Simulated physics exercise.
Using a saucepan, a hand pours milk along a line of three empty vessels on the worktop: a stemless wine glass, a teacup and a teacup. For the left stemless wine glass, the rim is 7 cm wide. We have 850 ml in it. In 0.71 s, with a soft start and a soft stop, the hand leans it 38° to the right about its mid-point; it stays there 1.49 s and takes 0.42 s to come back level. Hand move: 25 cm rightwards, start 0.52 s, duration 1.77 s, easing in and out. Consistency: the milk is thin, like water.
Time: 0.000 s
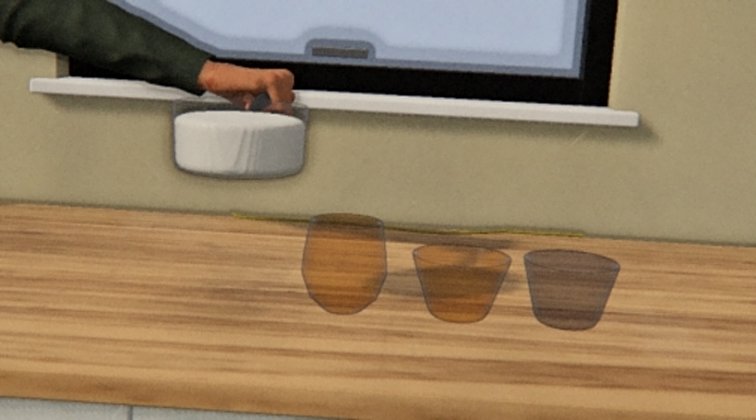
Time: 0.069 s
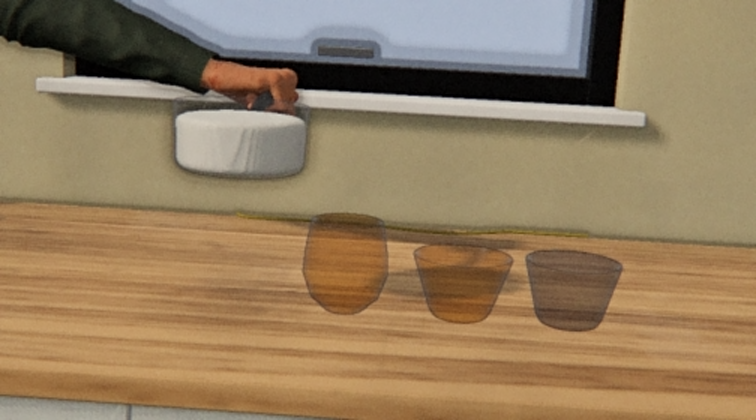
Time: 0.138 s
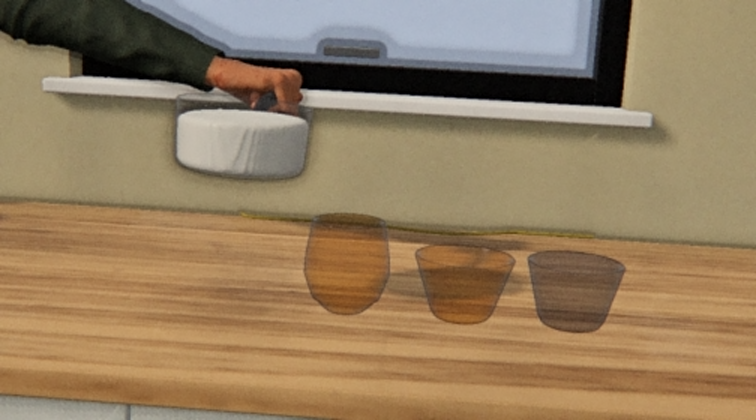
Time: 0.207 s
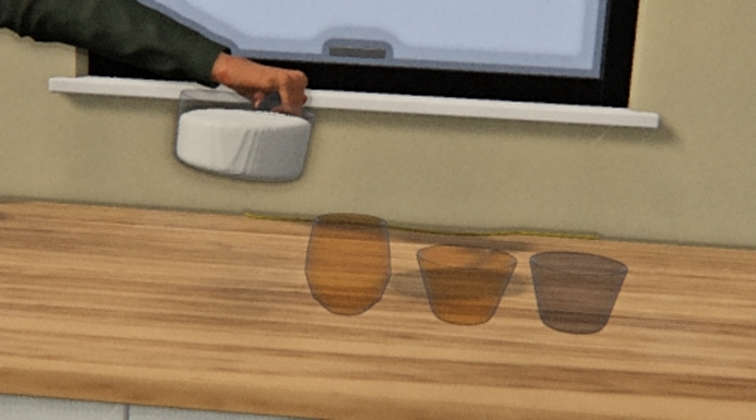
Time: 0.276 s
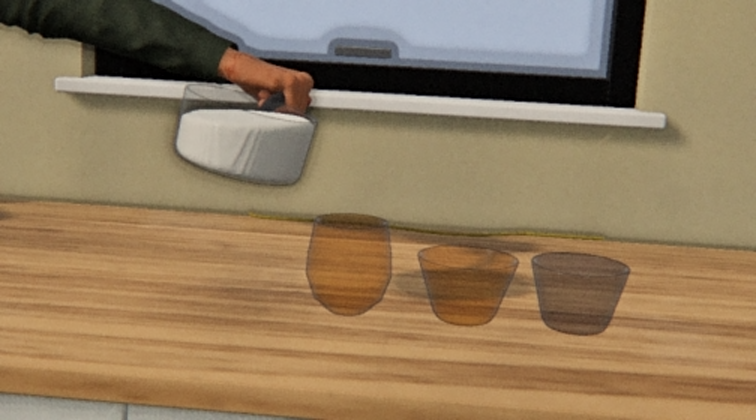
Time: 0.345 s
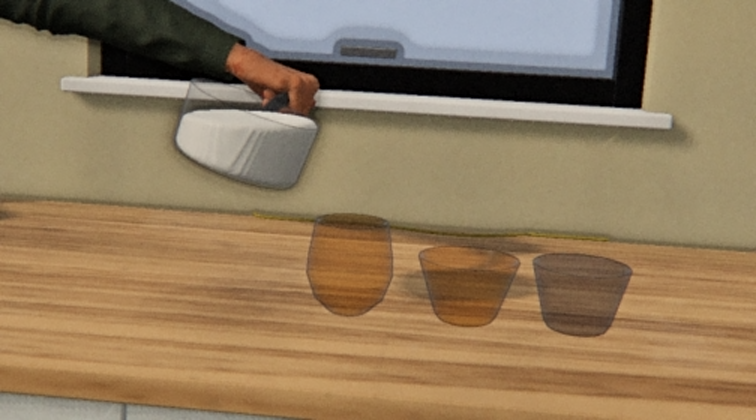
A hand held a clear saucepan of white milk above a wooden worktop, left of three empty see-through vessels in a row, and gradually leaned it to the right.
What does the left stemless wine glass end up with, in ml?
Around 150 ml.
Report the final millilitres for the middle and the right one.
About 100 ml in the middle and 50 ml on the right.
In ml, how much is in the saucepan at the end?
It holds about 380 ml at the end.
Then, 0.99 s in, the tilt is 38° and from the left they hold 145 ml, 0 ml, 0 ml, the saucepan 565 ml, and 50 ml is on the worktop.
Then, 1.46 s in, the tilt is 38° and from the left they hold 150 ml, 60 ml, 0 ml, the saucepan 470 ml, and 150 ml is on the worktop.
Then, 1.96 s in, the tilt is 38° and from the left they hold 150 ml, 100 ml, 10 ml, the saucepan 410 ml, and 165 ml is on the worktop.
Then, 2.49 s in, the tilt is 8° and from the left they hold 150 ml, 100 ml, 50 ml, the saucepan 385 ml, and 170 ml is on the worktop.
Finally, from the left they hold 150 ml, 100 ml, 50 ml, the saucepan 385 ml, and 175 ml is on the worktop.
